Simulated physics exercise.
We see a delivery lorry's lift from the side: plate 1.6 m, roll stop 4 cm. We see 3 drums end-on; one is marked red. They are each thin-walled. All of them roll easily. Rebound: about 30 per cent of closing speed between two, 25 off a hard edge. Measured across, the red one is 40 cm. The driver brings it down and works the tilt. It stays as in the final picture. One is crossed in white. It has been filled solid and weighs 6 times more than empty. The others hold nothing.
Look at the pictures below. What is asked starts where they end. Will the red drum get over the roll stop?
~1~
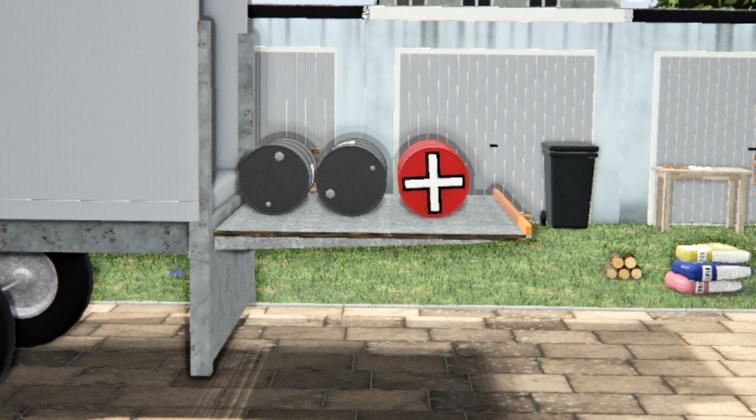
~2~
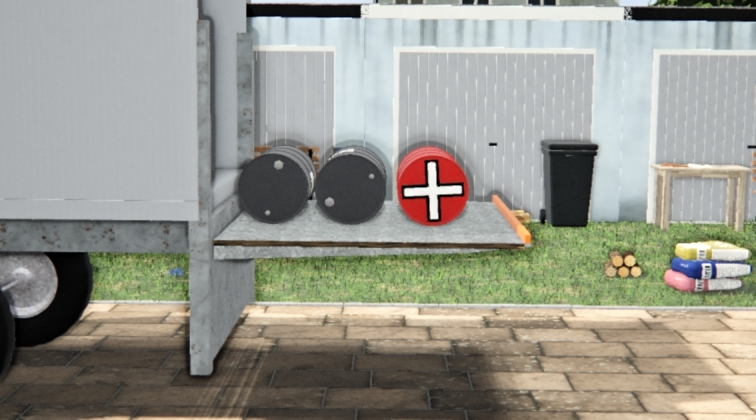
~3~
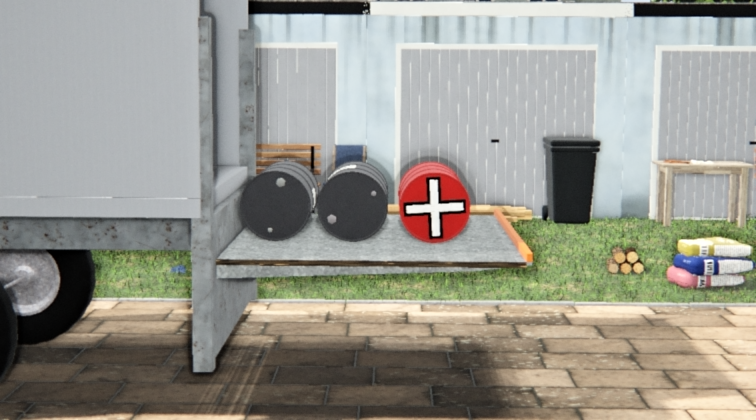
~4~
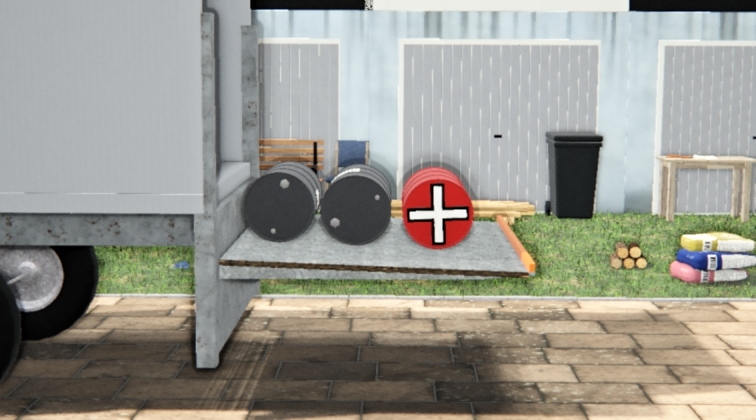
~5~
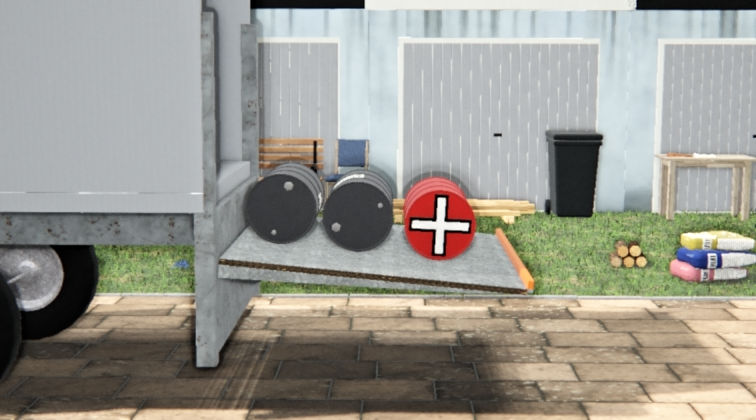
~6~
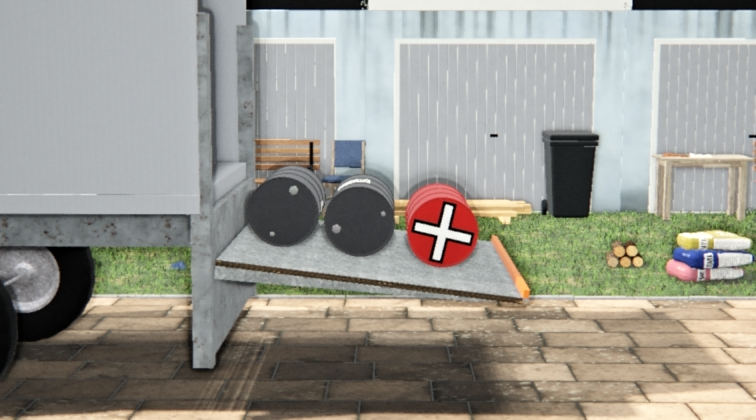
No.
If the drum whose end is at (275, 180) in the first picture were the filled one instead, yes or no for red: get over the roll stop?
In that case red yes.
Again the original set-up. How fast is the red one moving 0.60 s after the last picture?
Estimated speed near 0.7 m/s.
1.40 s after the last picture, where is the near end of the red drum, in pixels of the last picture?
(494, 238), roughly.
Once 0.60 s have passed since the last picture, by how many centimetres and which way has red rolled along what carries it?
Red: 30 to the right.
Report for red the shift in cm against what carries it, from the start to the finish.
Estimate - red near 30.
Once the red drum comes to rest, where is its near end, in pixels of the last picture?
You'll find it at roughly (494, 238) in the final picture.
Another 0.60 s on from the last picture, red is on the plate, 15 cm from the stop, rolling right; 0 of 3 are off.
Another 1.40 s on from the last picture, still the same for red; 0 of 3 are off.
In the end (2.30 s after the last picture), red is on the plate, 15 cm from the stop; 0 of 3 are off.
